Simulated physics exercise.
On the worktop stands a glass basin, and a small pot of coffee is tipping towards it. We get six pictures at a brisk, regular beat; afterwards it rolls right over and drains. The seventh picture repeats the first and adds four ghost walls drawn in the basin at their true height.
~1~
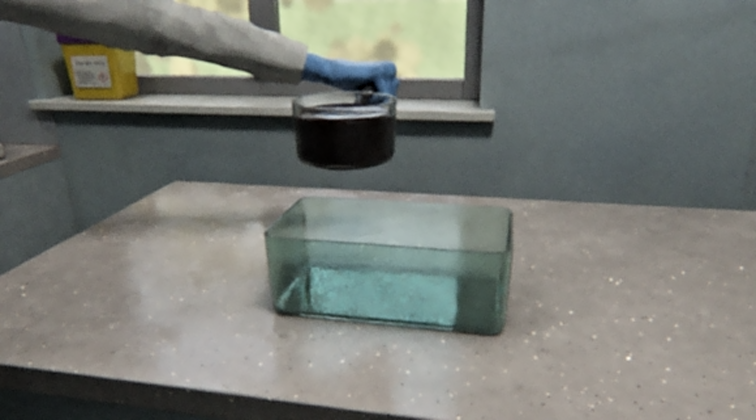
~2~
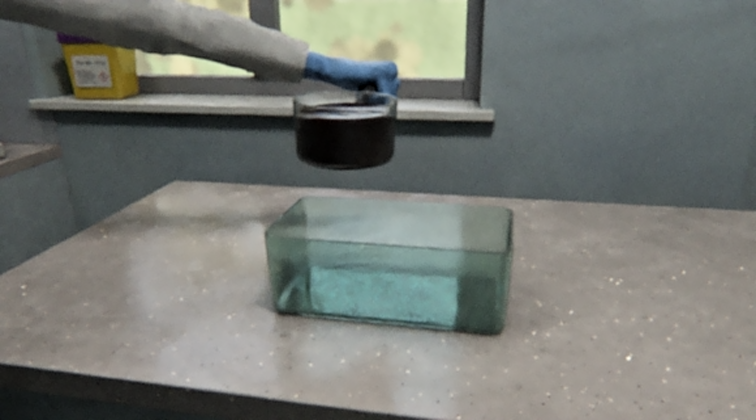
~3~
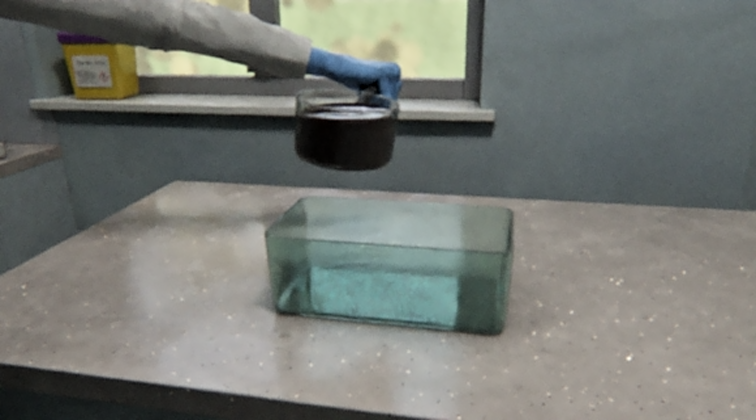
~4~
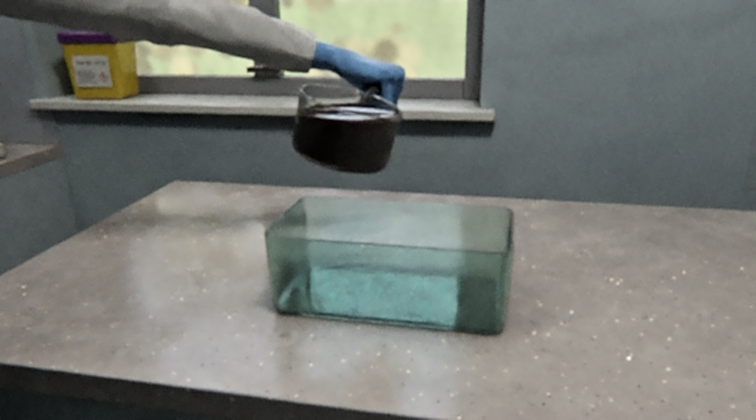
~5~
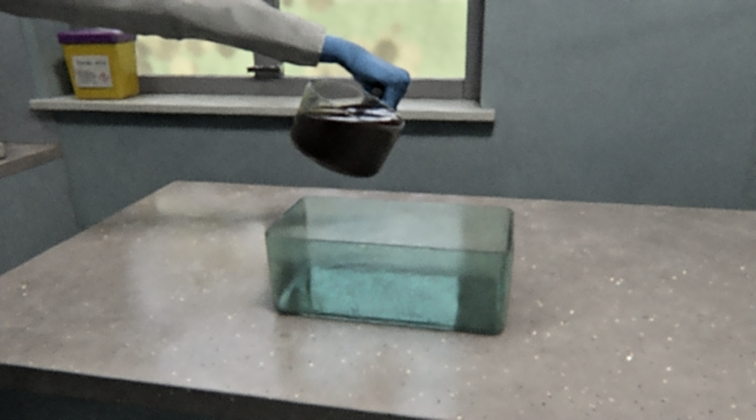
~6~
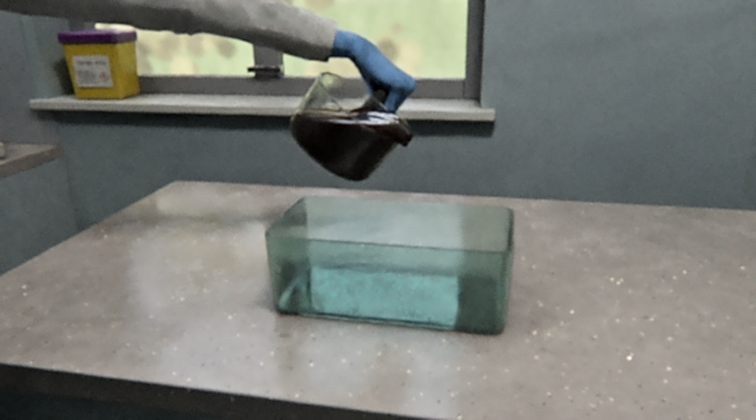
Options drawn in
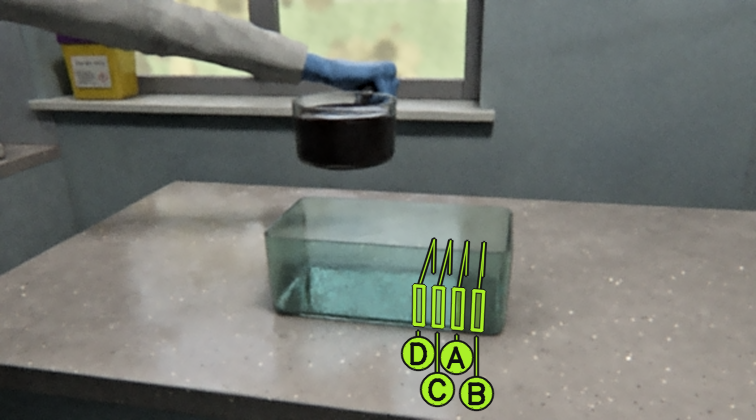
A blue-gloved hand on a grey-sleeved arm reaches in from the upper left, holding a small clear pot of dark coffee above a speckled grey-brown worktop, seen from slightly above by a still camera. A greenish glass basin stands below, with a window and a yellow, purple-topped container behind. The hand gradually tips the pot rightward, and the coffee slides to the lip and just over it.
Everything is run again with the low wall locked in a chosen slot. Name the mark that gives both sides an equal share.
The best position is D.
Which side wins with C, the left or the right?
The left side.
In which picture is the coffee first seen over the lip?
Picture 5.
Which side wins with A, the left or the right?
The left one.
In lime, A at (456, 335); B at (476, 337); C at (437, 333); D at (418, 331).
With A, about 92 % ends left of the wall and 5 % right of it; 3 % is lost outside.
With B, about 90 % ends left of the wall and 7 % right of it; 4 % is lost outside.
With C, about 75 % ends left of the wall and 20 % right of it; 5 % is lost outside.
With D, about 53 % ends left of the wall and 44 % right of it; 4 % is lost outside.
